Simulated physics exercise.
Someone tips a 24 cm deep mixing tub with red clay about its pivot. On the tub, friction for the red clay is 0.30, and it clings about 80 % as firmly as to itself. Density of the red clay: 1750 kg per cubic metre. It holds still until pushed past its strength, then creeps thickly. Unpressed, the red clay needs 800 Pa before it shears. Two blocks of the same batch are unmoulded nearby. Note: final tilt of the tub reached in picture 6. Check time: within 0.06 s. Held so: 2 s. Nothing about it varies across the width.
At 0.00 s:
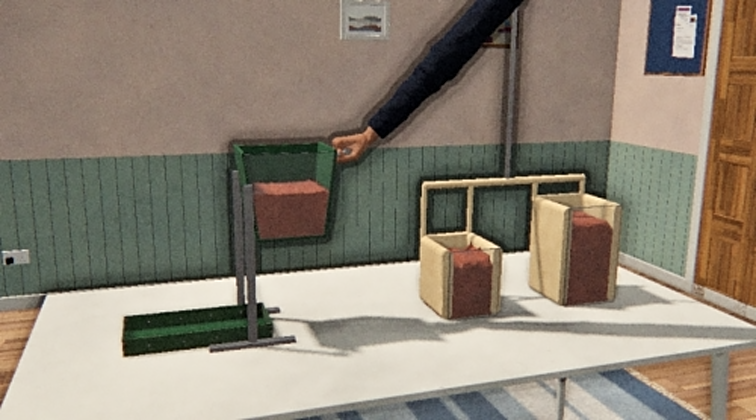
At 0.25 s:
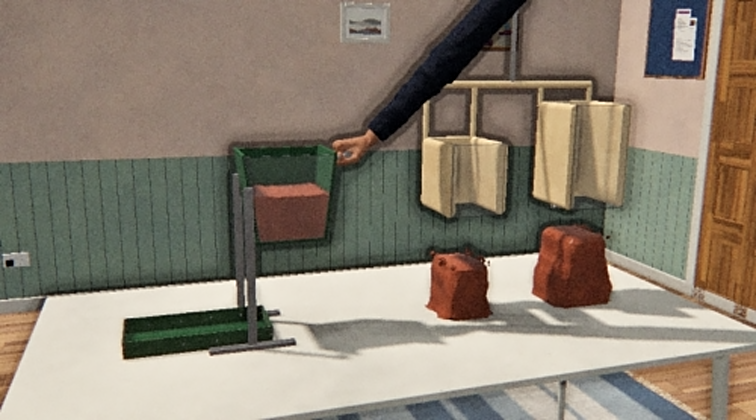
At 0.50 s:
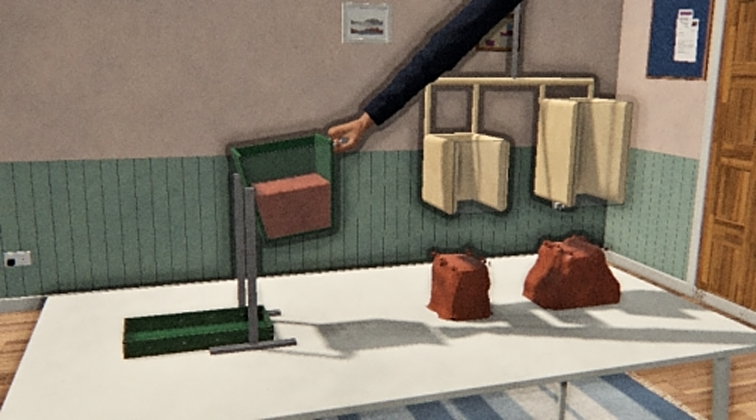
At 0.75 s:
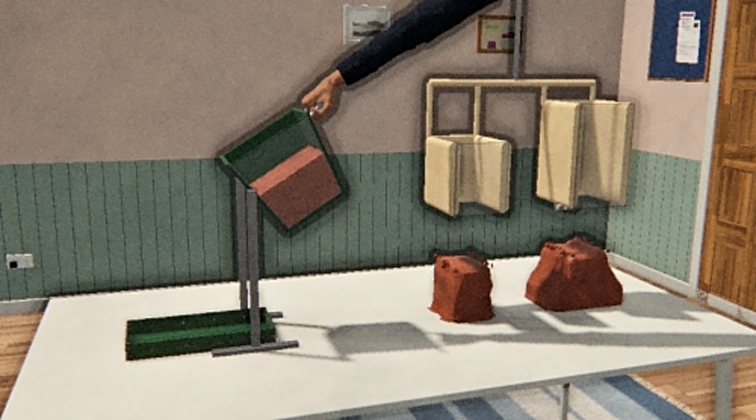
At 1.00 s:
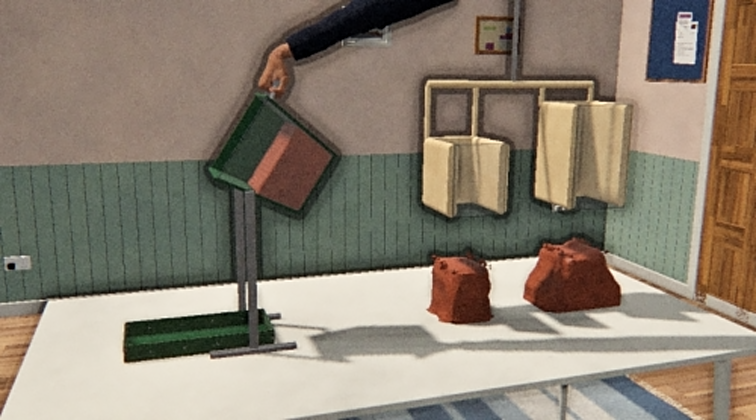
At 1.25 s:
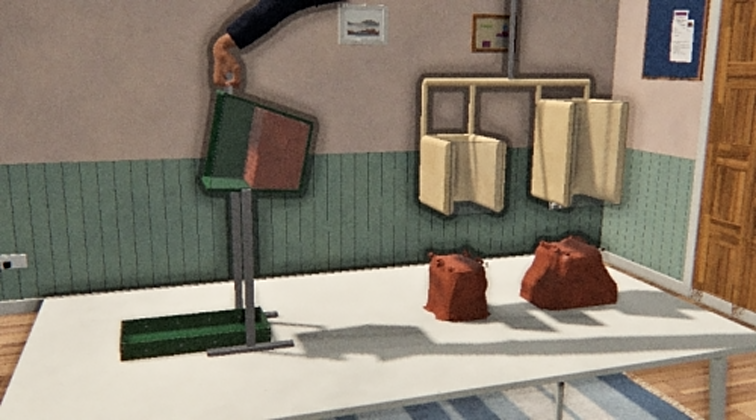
At the start, a hand holds a green tub of red clay upright on a stand, beside two clay-filled moulds. The moulds lift away and both blocks slump, the right one spreading more, then the hand swings the tub steeply over to the left while the clay stays inside.
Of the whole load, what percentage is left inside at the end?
Close to 100 % is left inside.
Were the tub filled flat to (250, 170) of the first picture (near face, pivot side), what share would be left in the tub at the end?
Around 100 per cent.
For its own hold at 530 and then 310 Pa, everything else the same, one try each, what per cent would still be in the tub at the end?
100 %, then 100 %.
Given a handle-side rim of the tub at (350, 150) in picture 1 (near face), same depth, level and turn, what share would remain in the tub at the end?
Close to 100 per cent would still be in the tub.
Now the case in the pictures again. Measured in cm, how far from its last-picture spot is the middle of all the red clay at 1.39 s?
It has gone close to 0 cm.
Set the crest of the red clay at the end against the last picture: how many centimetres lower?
0 cm.
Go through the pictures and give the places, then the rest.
Handle-side rim at (334, 151), tilt 0 degrees; top of the red clay at (319, 191); blocks stand 18 cm, 27 cm (left to right), in the first picture.
Handle-side rim at (334, 154), tilt 0 degrees; top of the red clay at (319, 194); blocks stand 17 cm, 23 cm (left to right), in the second picture.
Handle-side rim at (330, 142), tilt 8 degrees; top of the red clay at (325, 184); blocks stand 17 cm, 19 cm (left to right), in the third picture.
Handle-side rim at (306, 114), tilt 32 degrees; top of the red clay at (320, 154); blocks stand 17 cm, 19 cm (left to right), in the fourth picture.
Handle-side rim at (266, 99), tilt 57 degrees; top of the red clay at (300, 129); blocks stand 17 cm, 19 cm (left to right), in the fifth picture.
Handle-side rim at (224, 96), tilt 79 degrees; top of the red clay at (270, 113); blocks stand 17 cm, 19 cm (left to right), in the sixth picture.
After 1.39 s, the tub is at 79 degrees and holds 100 %.
After 1.56 s, the tub is at 79 degrees and holds 100 %.
After 1.73 s, the tub is at 79 degrees and holds 100 %.
After 1.90 s, the tub is at 79 degrees and holds 100 %.
After 3.25 s, at the end, the tub is at 79 degrees and holds 100 %.
